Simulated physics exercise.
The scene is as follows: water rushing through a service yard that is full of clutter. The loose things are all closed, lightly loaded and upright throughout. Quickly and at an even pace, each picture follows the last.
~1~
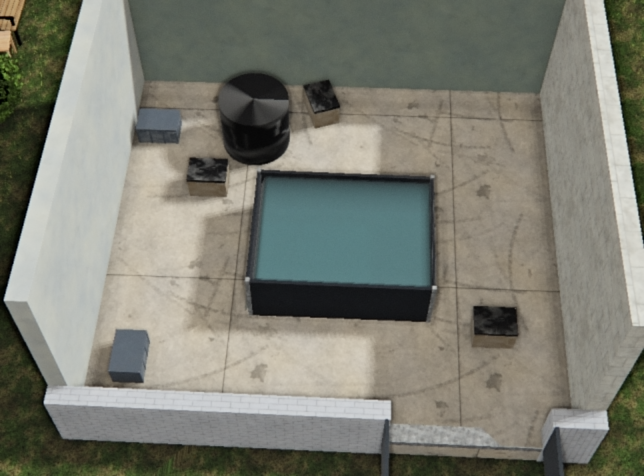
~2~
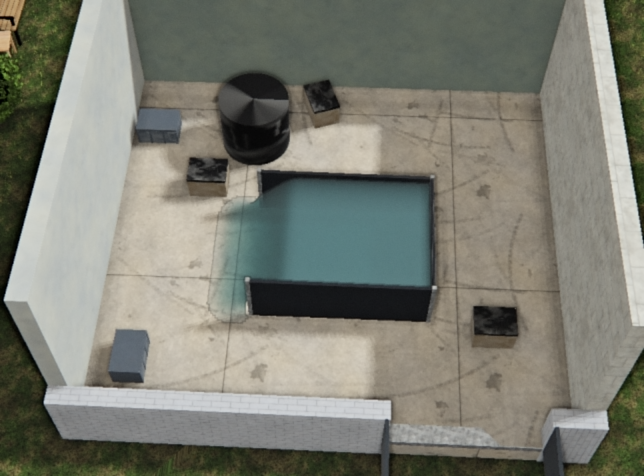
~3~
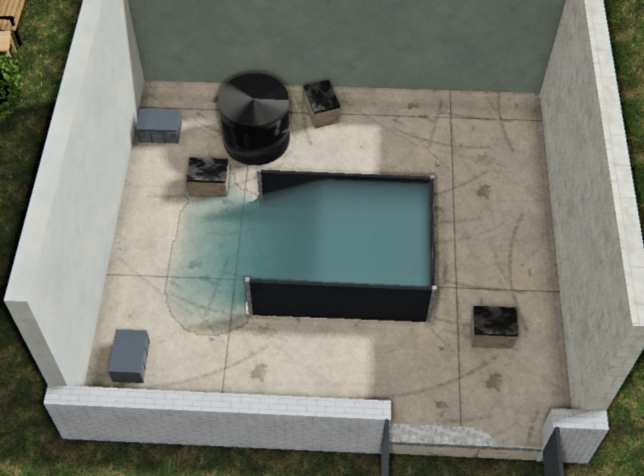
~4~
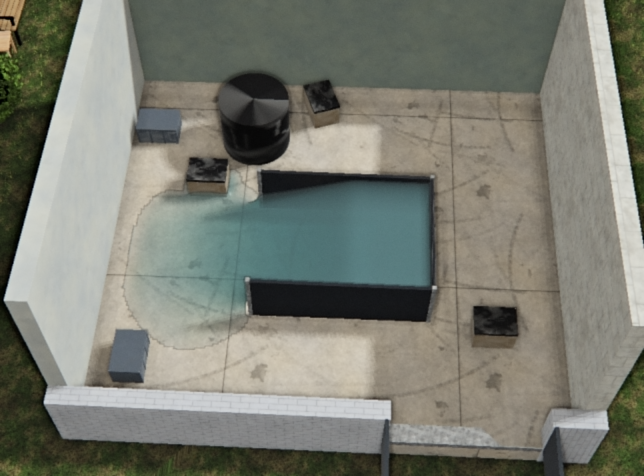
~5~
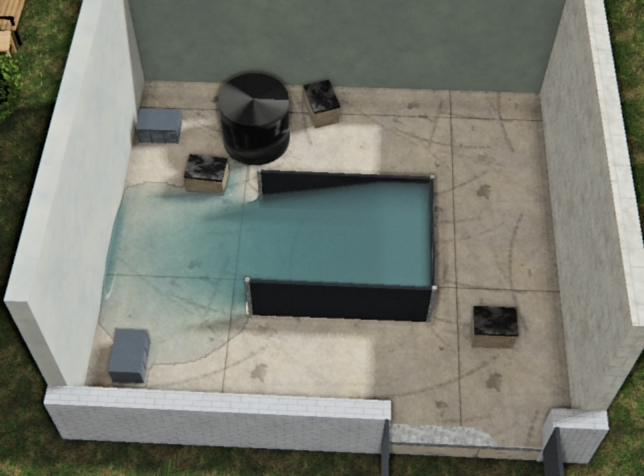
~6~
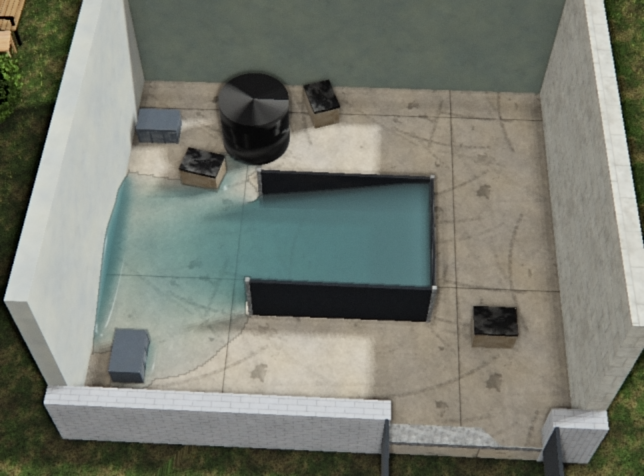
Blue-green water pours from the tank's open left side, spreads across the yard and reaches the wall.
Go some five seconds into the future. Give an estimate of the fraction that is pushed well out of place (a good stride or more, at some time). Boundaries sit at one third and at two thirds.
The share is at least two thirds.
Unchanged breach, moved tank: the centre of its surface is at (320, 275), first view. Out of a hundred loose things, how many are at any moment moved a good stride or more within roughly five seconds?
Estimate: Around 80 per cent of them.
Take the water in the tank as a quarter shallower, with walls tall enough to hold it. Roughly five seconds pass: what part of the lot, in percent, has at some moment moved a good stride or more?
By my count, 80 %.
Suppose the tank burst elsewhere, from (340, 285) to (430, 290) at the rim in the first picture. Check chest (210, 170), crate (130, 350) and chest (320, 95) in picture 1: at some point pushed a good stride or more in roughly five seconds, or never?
Well, in order they come out as under that mark, beyond that mark and under that mark.
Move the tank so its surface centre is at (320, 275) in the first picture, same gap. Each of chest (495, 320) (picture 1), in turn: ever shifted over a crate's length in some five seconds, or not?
From what I can tell, it lacked the distance.
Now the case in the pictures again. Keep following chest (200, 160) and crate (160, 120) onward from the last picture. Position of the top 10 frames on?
Close to (202, 101) and (205, 76).
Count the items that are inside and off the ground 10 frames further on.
Counting them up gives 2.
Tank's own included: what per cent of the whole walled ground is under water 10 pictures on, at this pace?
About 45 in a hundred.
A moment on, 1 of 5 are well off their spots; 0 afloat.
Next, 2 of 5 are well off their spots; 2 afloat.
Later, 4 of 5 are well off their spots; 3 afloat.
In the end, 5 of 5 are well off their spots, and 5 have been at some point; 3 afloat.
